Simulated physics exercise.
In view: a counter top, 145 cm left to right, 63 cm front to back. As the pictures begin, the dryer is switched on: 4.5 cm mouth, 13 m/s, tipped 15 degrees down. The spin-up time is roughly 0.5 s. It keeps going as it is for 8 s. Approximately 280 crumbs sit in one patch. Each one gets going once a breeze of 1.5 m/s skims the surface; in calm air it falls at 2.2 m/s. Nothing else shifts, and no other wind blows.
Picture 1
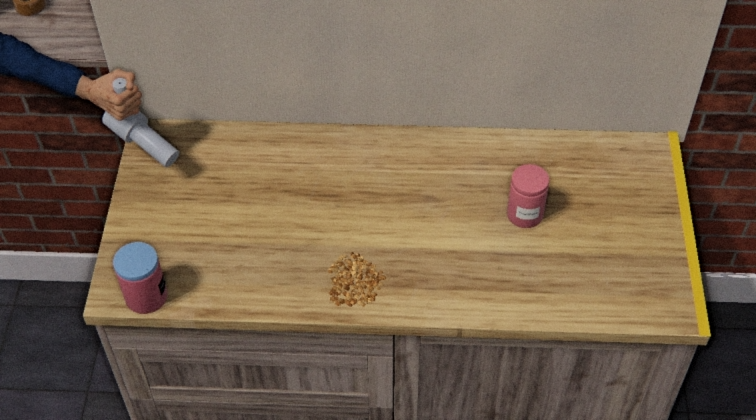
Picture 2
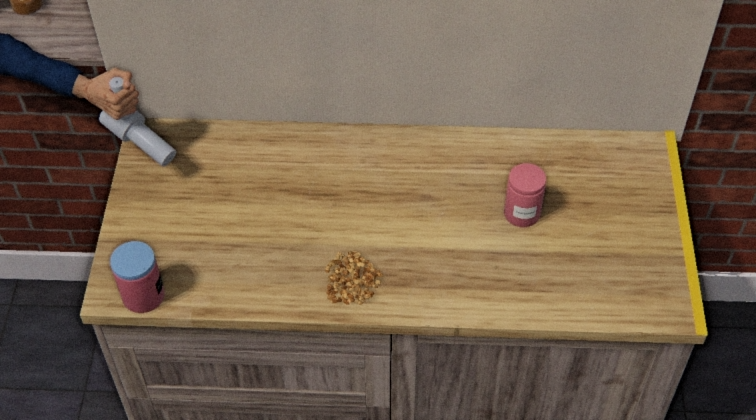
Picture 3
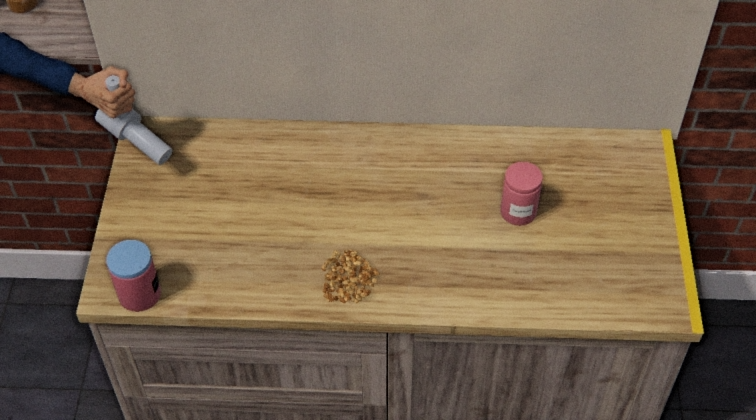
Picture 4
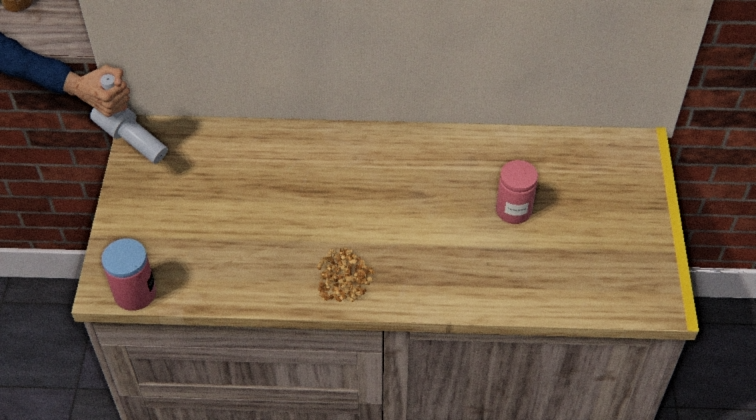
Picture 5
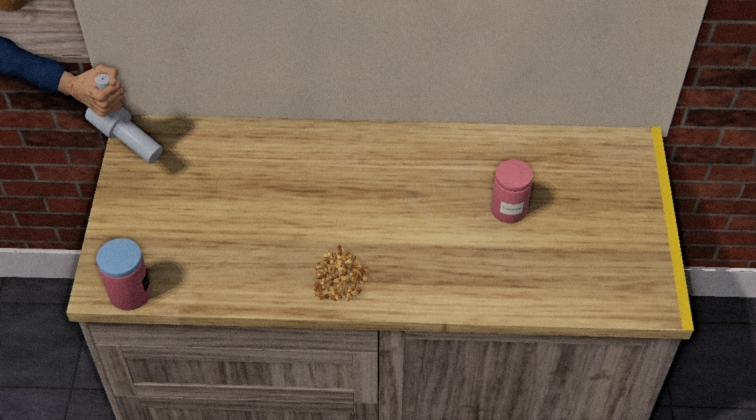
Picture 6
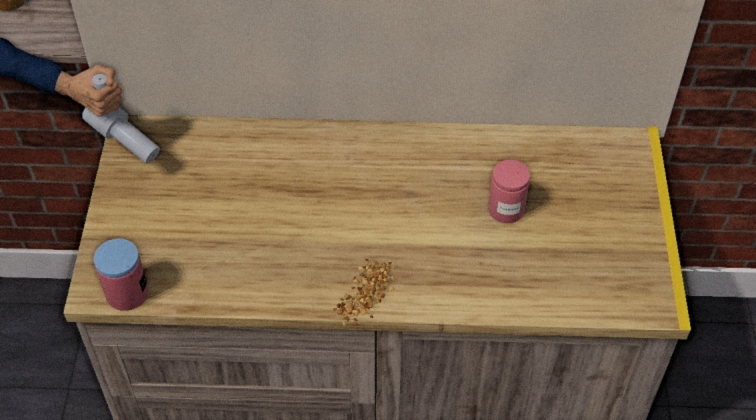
A wooden counter top with a yellow right edge, seen from above and in front, stands between red brick walls over grey wood cabinets. A blue-sleeved hand holds a grey dryer at the back left, with a blue-lidded jar at front left, a pink jar at right and a patch of golden-brown crumbs between. The view drifts slightly right while the crumbs sit still, then they scatter into a slanting streak.
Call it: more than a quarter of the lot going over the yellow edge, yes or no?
Call: No.
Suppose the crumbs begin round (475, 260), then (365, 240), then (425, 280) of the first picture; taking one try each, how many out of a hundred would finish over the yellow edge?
In turn: 50 per cent, 50 per cent, 10 per cent.
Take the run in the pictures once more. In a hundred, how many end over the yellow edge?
Roughly 0 percent at the end.
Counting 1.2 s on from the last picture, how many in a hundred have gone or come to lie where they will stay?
I reckon around 100 per cent.
Then, 1.2 s after the last picture, 0 % are over the yellow edge; 100 % have settled or left.
Then, 2.1 s after the last picture, 0 % are over the yellow edge; 100 % have settled or left.
Then, 4.0 s after the last picture, 0 % are over the yellow edge; 100 % have settled or left.
Then, 7.6 s after the last picture, at the end, 0 % are over the yellow edge.
